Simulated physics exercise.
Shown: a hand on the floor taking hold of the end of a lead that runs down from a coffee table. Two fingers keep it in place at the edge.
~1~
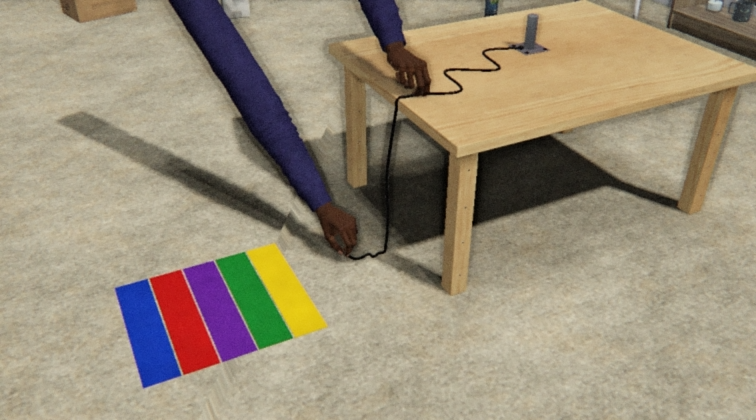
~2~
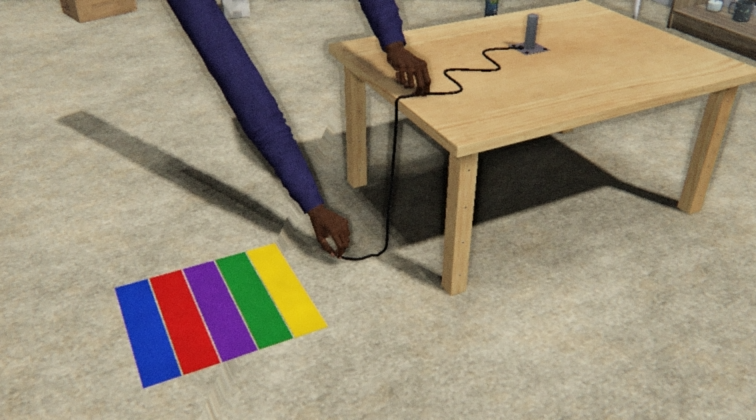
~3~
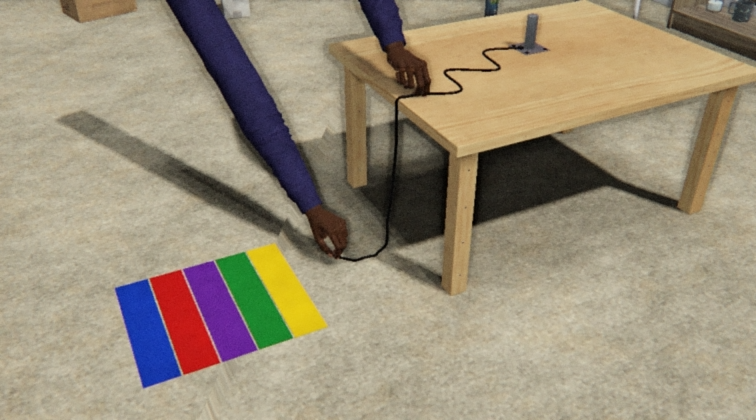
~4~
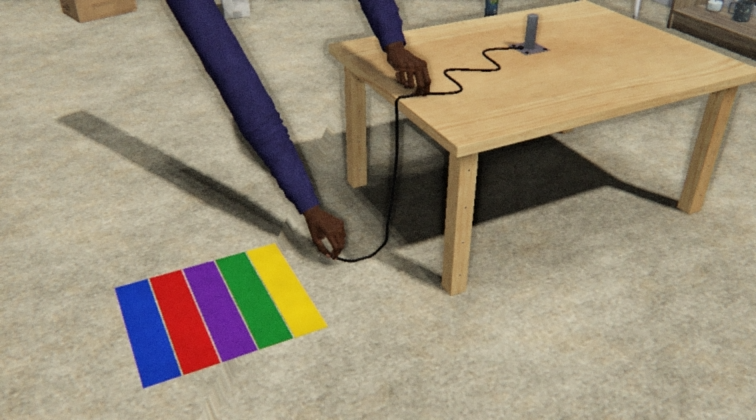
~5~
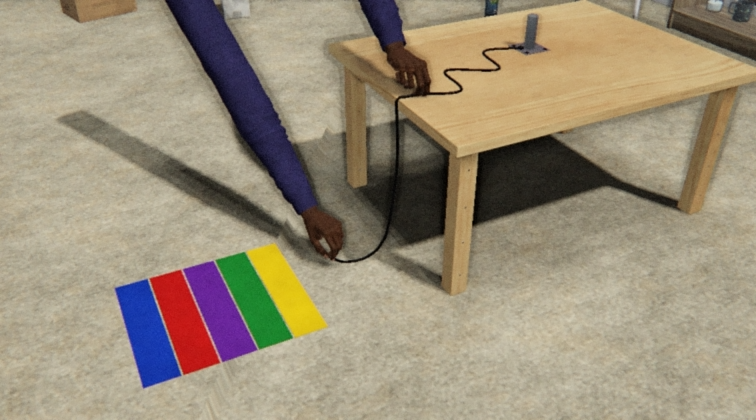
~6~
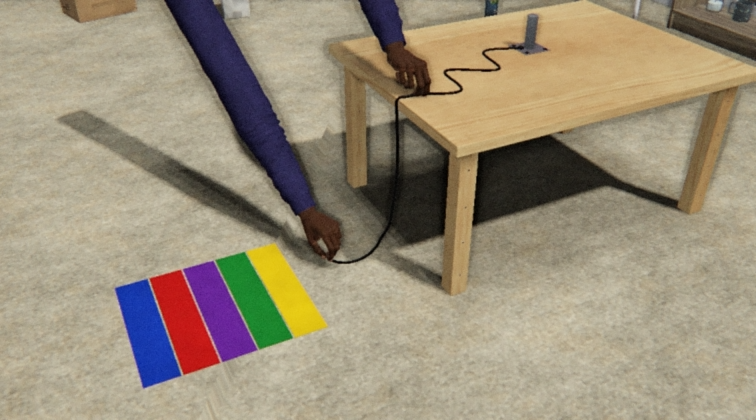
On the floor beside a table, a hand draws a black cord's end slightly left.
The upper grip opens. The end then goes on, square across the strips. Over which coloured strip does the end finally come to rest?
Over the blue strip.
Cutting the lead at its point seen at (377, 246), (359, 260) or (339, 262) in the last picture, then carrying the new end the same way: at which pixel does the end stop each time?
Respectively (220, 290), (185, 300) and (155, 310).
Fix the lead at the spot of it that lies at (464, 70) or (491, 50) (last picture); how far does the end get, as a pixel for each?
Taking the tries in turn, you get (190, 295) and then (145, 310).
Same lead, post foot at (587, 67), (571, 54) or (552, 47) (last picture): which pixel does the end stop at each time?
Around (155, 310), (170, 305) and (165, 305).
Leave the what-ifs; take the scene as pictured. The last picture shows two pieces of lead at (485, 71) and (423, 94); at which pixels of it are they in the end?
The first ends at (448, 74) and the second at (343, 131).
Early on, end near (213, 291); over purple.
Midway, end near (166, 305); over red.
At the end of the slack, end near (136, 314); over blue. It halts on the blue strip.
